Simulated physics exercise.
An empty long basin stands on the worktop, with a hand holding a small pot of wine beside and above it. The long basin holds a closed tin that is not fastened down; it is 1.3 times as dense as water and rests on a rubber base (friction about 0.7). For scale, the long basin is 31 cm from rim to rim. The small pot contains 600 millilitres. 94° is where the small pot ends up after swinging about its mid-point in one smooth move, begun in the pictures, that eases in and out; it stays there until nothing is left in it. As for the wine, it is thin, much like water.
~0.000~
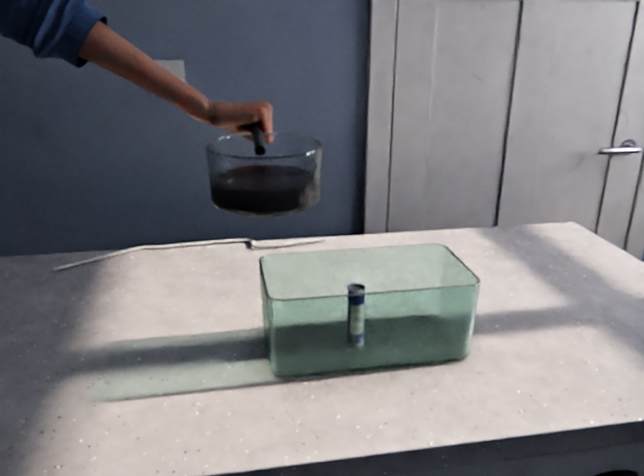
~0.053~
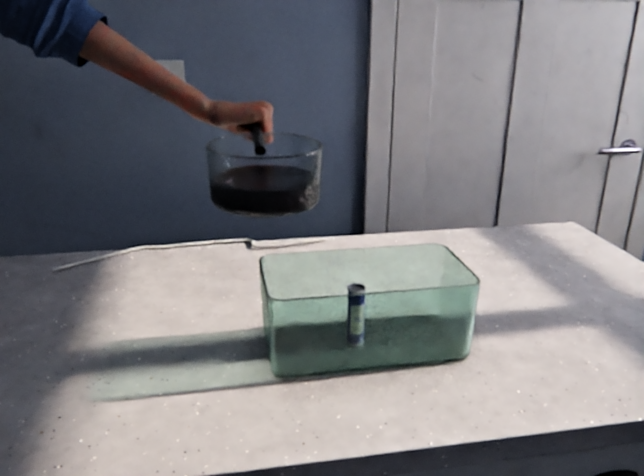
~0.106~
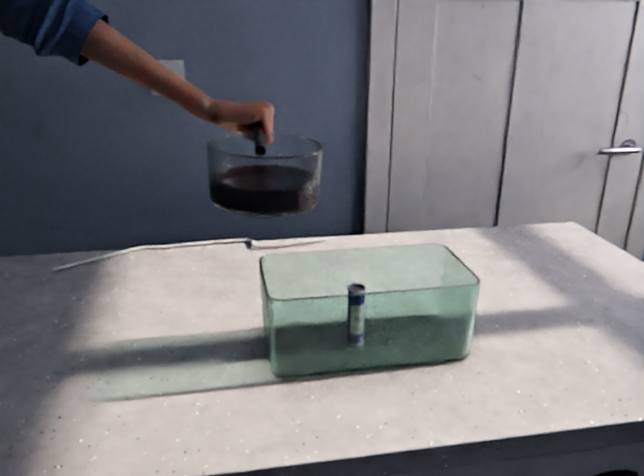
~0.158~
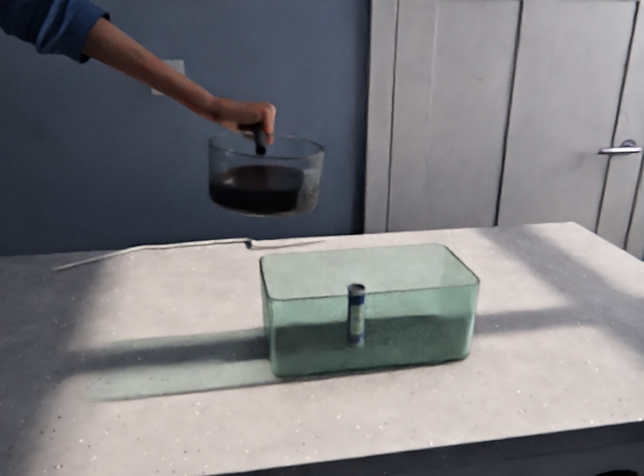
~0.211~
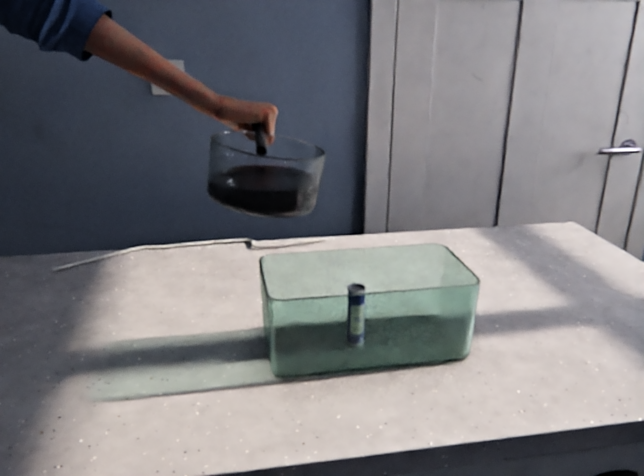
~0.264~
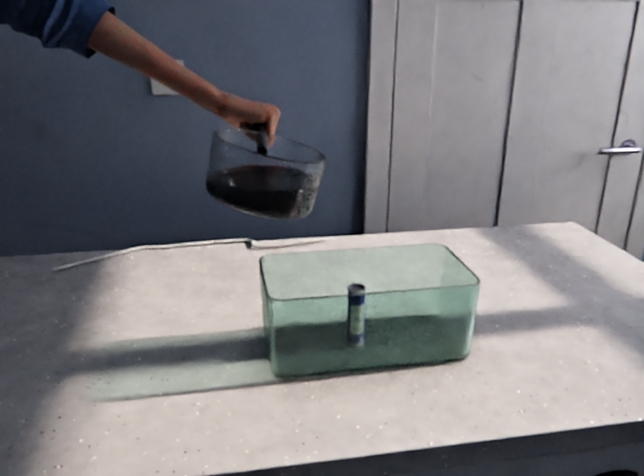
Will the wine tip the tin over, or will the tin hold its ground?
It holds its ground.
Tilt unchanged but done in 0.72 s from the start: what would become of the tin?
In that case the tin stays vertical.
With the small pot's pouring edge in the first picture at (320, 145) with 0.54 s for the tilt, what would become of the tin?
It tumbles.
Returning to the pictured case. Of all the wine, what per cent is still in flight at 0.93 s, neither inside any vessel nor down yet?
About 20 per cent.
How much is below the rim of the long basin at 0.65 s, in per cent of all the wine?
Fraction in basin: Approx. 0%.
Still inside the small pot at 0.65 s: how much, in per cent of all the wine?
Portion remaining: Approx. 78 per cent.
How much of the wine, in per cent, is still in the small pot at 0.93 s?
What remains is about 28 percent of it all.
By 0.65 s the tilt is 65° and 77 per cent is still to pour; the tin stands where it began.
By 0.93 s the tilt is 91° and 28 per cent is still to pour; the tin stands where it began.
By 1.22 s the tilt is 94° and 6 per cent is still to pour; the tin stands 1 cm from where it began.
By 1.54 s the tilt is 94° and 1 per cent is still to pour; the tin stands 1 cm from where it began.
At rest the tin stands 1 cm from where it began.
